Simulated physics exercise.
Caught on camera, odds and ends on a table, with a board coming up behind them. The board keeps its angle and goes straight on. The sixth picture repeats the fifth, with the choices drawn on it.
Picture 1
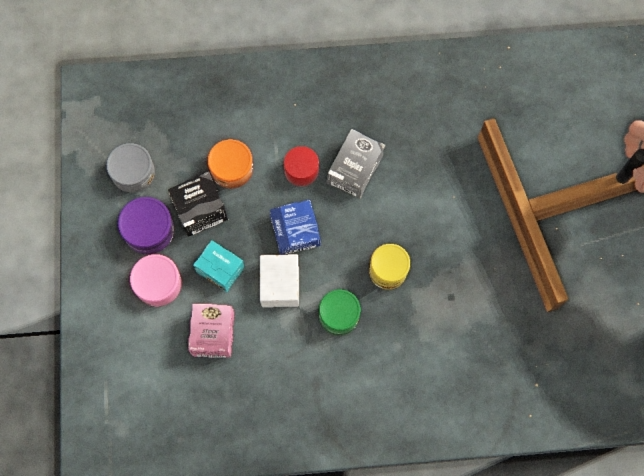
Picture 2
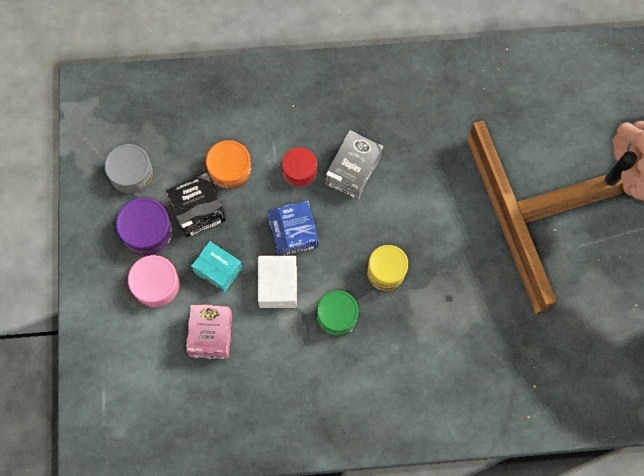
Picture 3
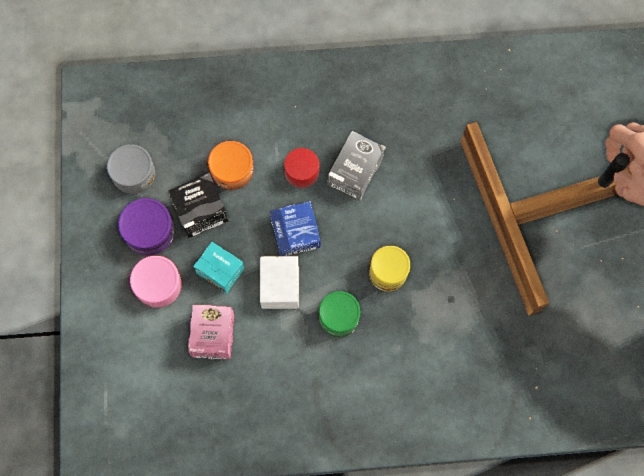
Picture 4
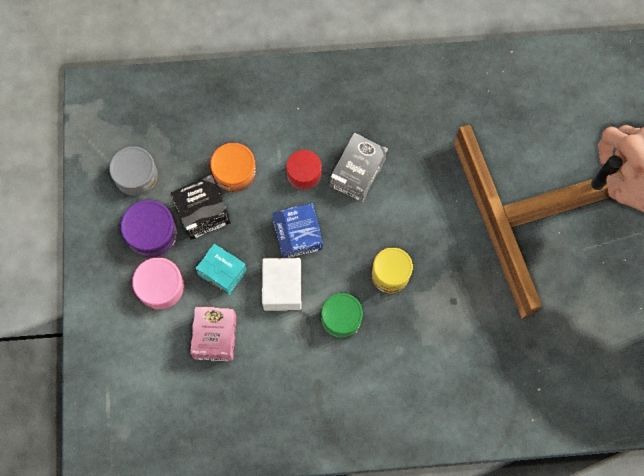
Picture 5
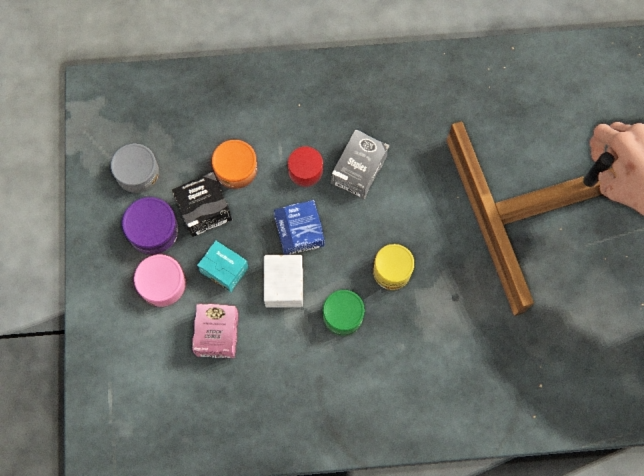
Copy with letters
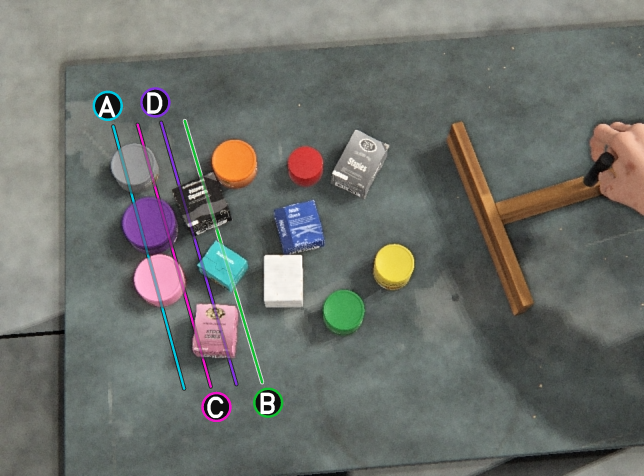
On a dark, scuffed tabletop, a dozen small round tubs and boxes in many colours sit clustered toward the left. From the right, a hand gripping a T-shaped wooden board eases it a short way left across the surface, while the clustered items stay in place, untouched.
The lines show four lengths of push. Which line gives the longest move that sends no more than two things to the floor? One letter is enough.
As far as mark A.
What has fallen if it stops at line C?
The purple tub.
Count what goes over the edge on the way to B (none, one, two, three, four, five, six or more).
In all, none.
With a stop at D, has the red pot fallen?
No.
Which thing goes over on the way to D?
The purple tub.
On the marked copy, A at (147, 252); B at (222, 246); C at (172, 250); D at (197, 248).
Following A. Soon after the start, board (368, 220); red pot (281, 171); grey box (322, 179).
Later, board (243, 230); purple tub (88, 249); black packet (133, 227).
In the end, board (145, 237); black packet over the edge; purple tub over the edge; two fallen.
As for the rest, B is within the limit but short; C is within the limit but short; D is within the limit but short.
